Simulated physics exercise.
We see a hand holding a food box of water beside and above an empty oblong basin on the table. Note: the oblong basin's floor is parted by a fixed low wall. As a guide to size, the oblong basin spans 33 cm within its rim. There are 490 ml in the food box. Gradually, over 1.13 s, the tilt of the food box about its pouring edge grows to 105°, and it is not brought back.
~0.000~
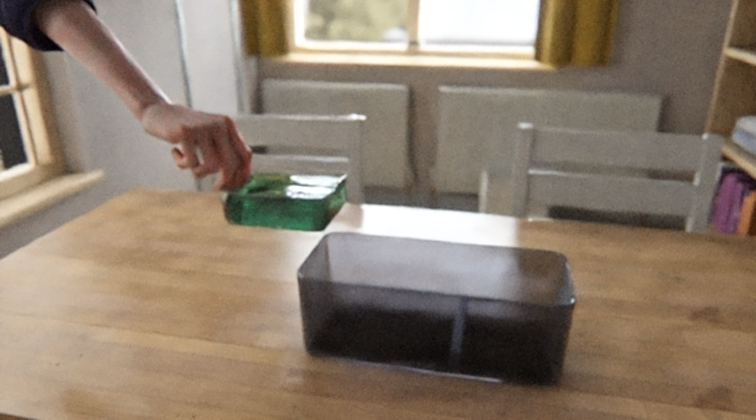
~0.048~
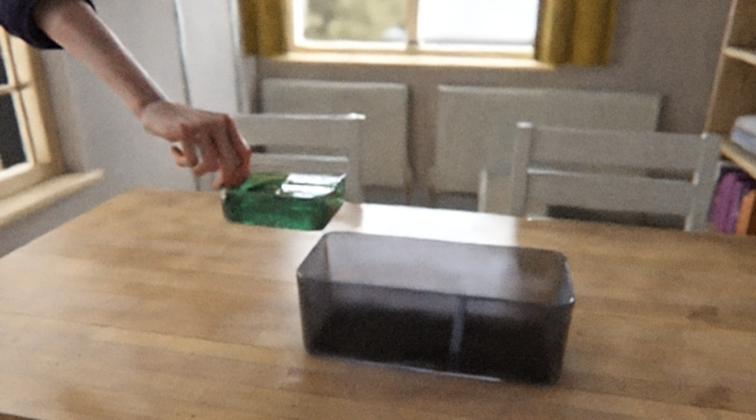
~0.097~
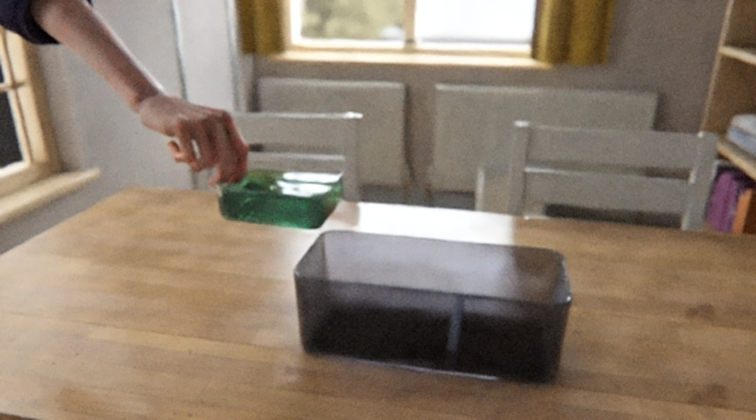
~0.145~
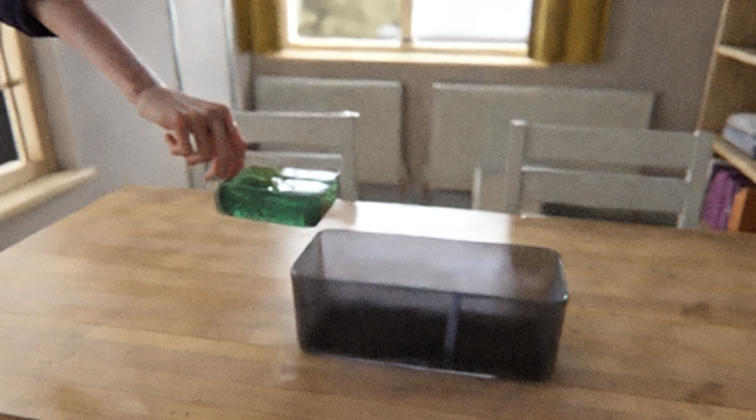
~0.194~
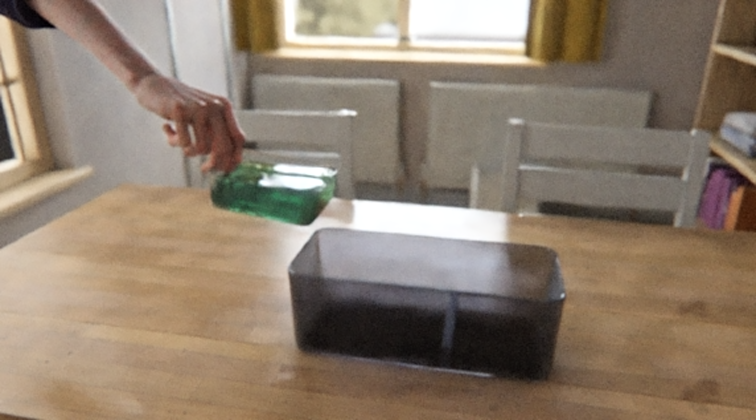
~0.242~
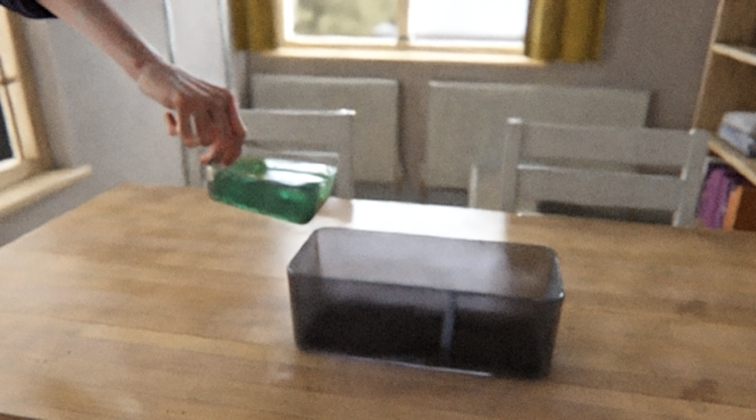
A hand holds a clear food box of green liquid level above a wooden table, beside and above an empty, dark, see-through oblong basin. The hand then gradually tilts the box, its right end dipping slightly toward the basin, and the box remains at this gentle slant, the liquid still inside.
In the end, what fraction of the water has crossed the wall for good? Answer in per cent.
In the end about 15 per cent has crossed for good.
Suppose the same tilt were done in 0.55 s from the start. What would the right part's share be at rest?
That would be about 20 in a hundred, I'd say.
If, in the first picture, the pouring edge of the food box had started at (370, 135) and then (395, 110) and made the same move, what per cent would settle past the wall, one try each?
Result: 45 per cent, then 65 per cent.
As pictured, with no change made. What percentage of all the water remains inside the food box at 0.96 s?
Roughly 3 percent remains.
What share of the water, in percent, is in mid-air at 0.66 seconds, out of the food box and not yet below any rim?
About 48 per cent.
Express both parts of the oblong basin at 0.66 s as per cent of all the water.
26 per cent left and 0 right, roughly.
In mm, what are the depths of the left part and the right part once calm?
Left part about 16 mm deep, right part about 4 mm deep.
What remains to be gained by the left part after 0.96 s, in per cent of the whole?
Close to 5% of the whole.
By 0.66 s the tilt is 66° and 26 per cent is still to pour, 27 is left of the wall and 0 right of it.
By 0.96 s the tilt is 100° and 3 per cent is still to pour, 76 is left of the wall and 13 right of it.
By 1.28 s the tilt is 105° and 0 per cent is still to pour, 81 is left of the wall and 15 right of it.
By 1.63 s the tilt is 105° and 0 per cent is still to pour, 81 is left of the wall and 15 right of it.
At rest 81 per cent lies left of the wall, 15 right of it and 3 outside.
